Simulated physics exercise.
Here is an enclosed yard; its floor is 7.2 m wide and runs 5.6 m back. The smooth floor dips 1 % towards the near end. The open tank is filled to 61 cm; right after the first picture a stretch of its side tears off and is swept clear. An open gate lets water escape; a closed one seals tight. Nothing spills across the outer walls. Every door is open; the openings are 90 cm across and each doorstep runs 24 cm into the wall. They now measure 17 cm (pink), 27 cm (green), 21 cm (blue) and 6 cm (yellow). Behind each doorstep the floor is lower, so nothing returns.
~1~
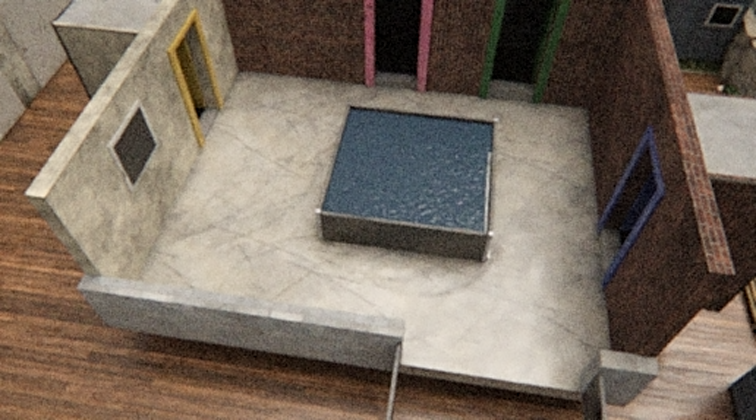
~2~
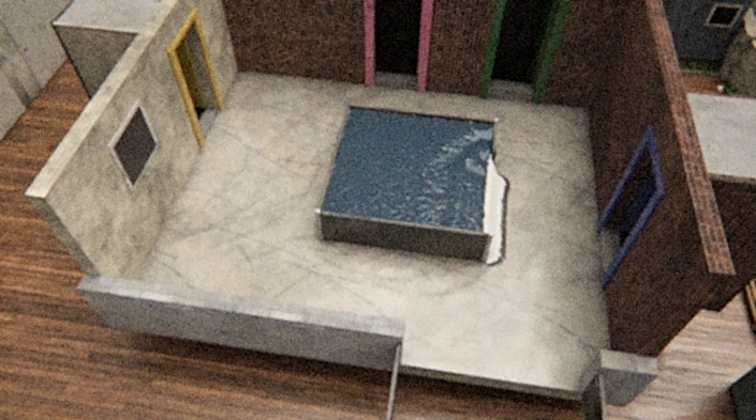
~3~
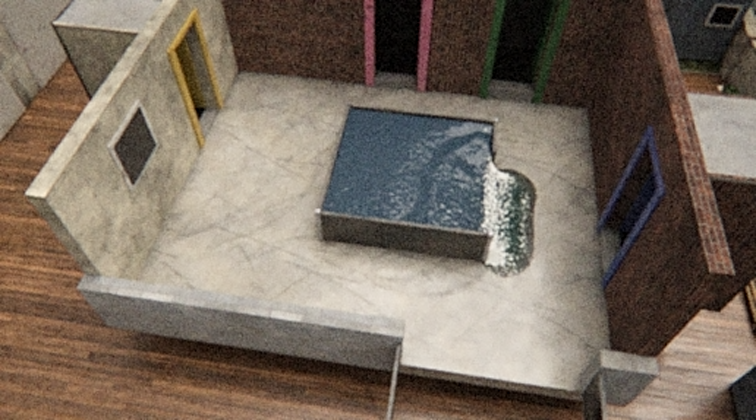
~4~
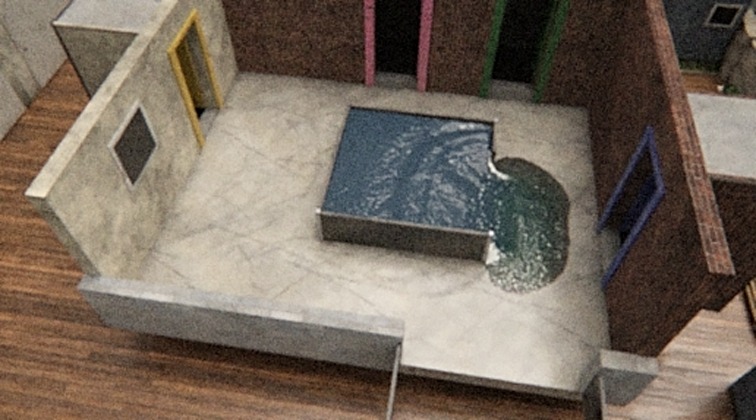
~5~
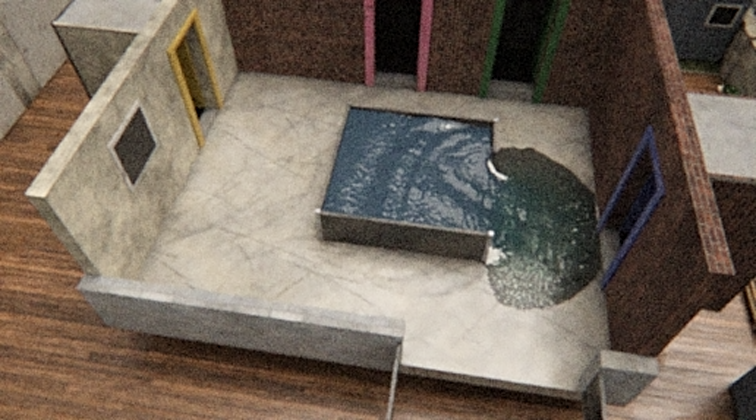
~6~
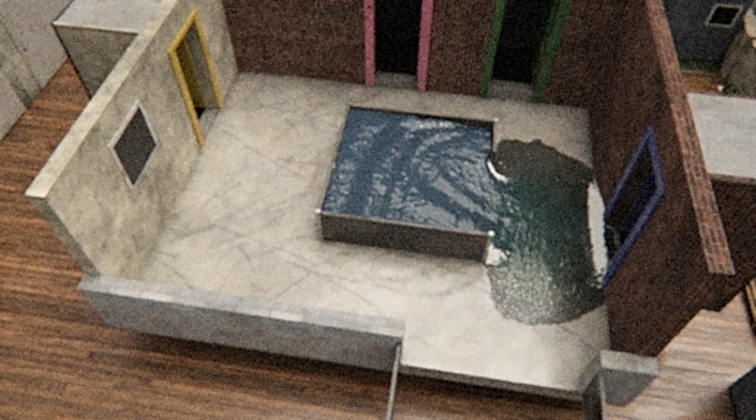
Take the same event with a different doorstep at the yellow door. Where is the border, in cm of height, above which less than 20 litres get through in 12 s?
Some 7.5 cm above the ground.
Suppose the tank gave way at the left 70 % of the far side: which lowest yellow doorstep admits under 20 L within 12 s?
Some 14.0 cm.
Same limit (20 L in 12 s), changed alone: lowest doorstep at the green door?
Roughly 11.0 cm at green.
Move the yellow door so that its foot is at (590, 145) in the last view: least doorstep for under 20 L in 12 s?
Roughly 10.5 cm.
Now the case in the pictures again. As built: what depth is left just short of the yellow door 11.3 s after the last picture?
About 8.0 cm.
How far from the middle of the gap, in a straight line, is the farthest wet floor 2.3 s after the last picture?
Some 3.4 m out.
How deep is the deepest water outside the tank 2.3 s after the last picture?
Roughly 42 cm.
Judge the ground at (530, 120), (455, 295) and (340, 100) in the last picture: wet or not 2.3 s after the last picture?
In turn: Under water, dry, not reached.
Then, 0.7 s after the last picture water covers 20 % of the floor, deepest (42 cm) near (590, 232); it has not reached the yellow door.
Then, 2.3 s after the last picture water covers 35 % of the floor, deepest (42 cm) near (602, 378); it has not reached the yellow door.
Then, 11.3 s after the last picture water covers 90 % of the floor, deepest (12 cm) near (125, 305); 8 cm at the yellow door, 37 litres in over its 6 cm doorstep.
At the yellow door as built, the water peaked near 11 cm, 5.3 s after the last picture.
With a doorstep of 6 cm, 38 litres would have come in within the 12 s; with 9.5 cm, 5 litres. So under 20 litres takes about 7.5 cm.
